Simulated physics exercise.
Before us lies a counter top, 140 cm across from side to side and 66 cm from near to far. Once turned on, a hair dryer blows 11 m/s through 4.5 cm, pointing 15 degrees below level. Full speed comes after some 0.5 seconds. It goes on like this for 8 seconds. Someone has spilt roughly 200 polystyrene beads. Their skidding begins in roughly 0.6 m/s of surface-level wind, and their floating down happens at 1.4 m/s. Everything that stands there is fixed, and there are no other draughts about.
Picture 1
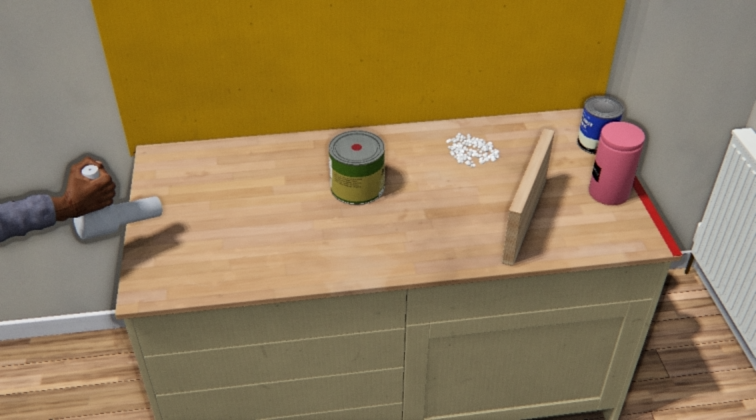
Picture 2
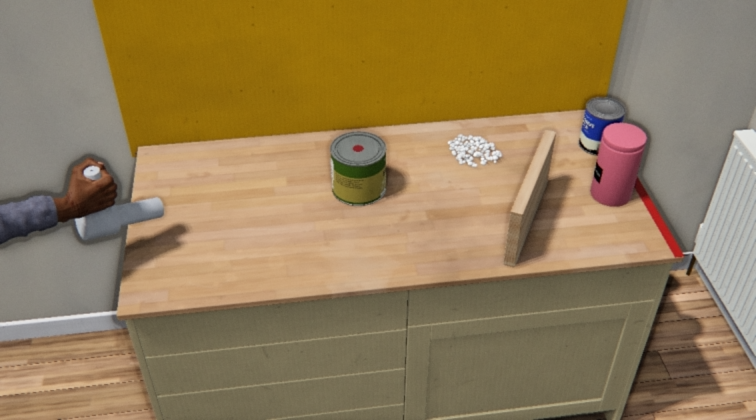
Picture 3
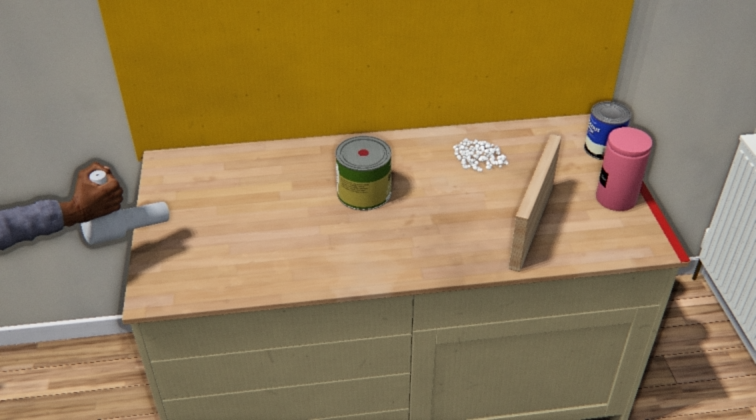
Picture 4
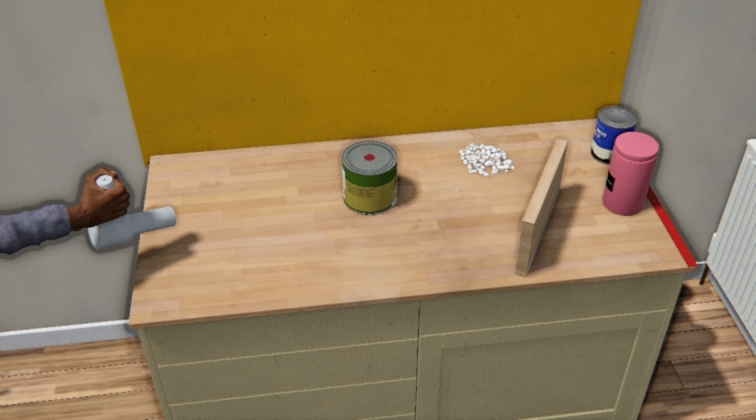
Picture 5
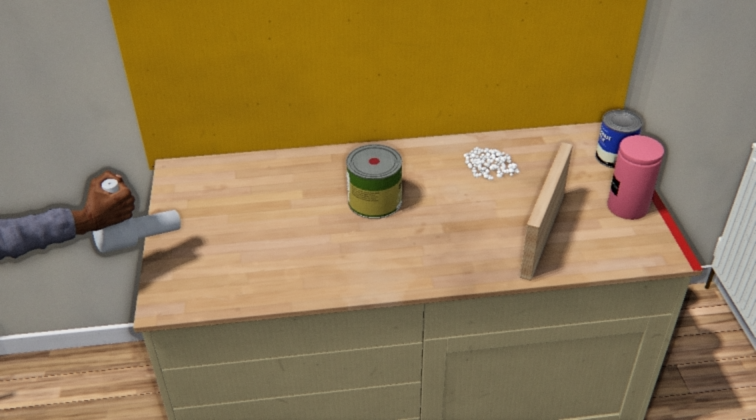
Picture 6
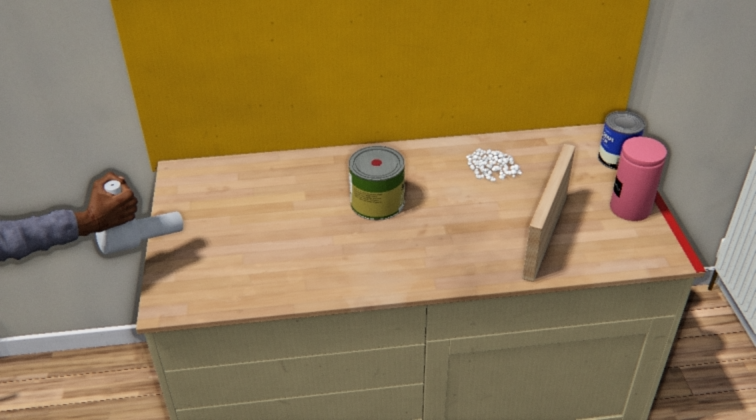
Nothing on the wooden counter top moves; only the camera drifts slightly, so the whole view slides a little right and down, seen from above and in front. At left, a hand in a grey sleeve holds a grey hair dryer still, pointing right. A green and gold tin, scattered white beads, an upright wooden board, a blue tin and a pink canister stay put before a yellow panel.
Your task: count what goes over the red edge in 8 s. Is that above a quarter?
The quarter mark is passed.
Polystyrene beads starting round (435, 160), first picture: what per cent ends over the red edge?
I'd expect around 50 percent of them to end up there.
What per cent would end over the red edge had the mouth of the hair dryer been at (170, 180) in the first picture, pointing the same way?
Estimate: About 50 %.
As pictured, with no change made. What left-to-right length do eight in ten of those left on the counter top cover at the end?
Spread, left to right: Approx. 10 cm.
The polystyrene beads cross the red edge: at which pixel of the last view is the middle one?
About (627, 140).
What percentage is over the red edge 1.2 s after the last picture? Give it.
About 20 %.
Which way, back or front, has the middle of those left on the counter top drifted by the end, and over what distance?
It has shifted to the near edge, by around 5 cm.
Then, 1.2 s after the last picture the count stands so, 20 % are over the red edge; the middle of those still in play is near (534, 161).
Then, 2.1 s after the last picture the count stands so, 52 % are over the red edge; the middle of those still in play is near (588, 164).
Then, 4.0 s after the last picture the count stands so, 62 % are over the red edge; the middle of those still in play is near (591, 164).
Then, 7.6 s after the last picture, at the end, 66 % are over the red edge; the middle of those still in play is near (596, 165).
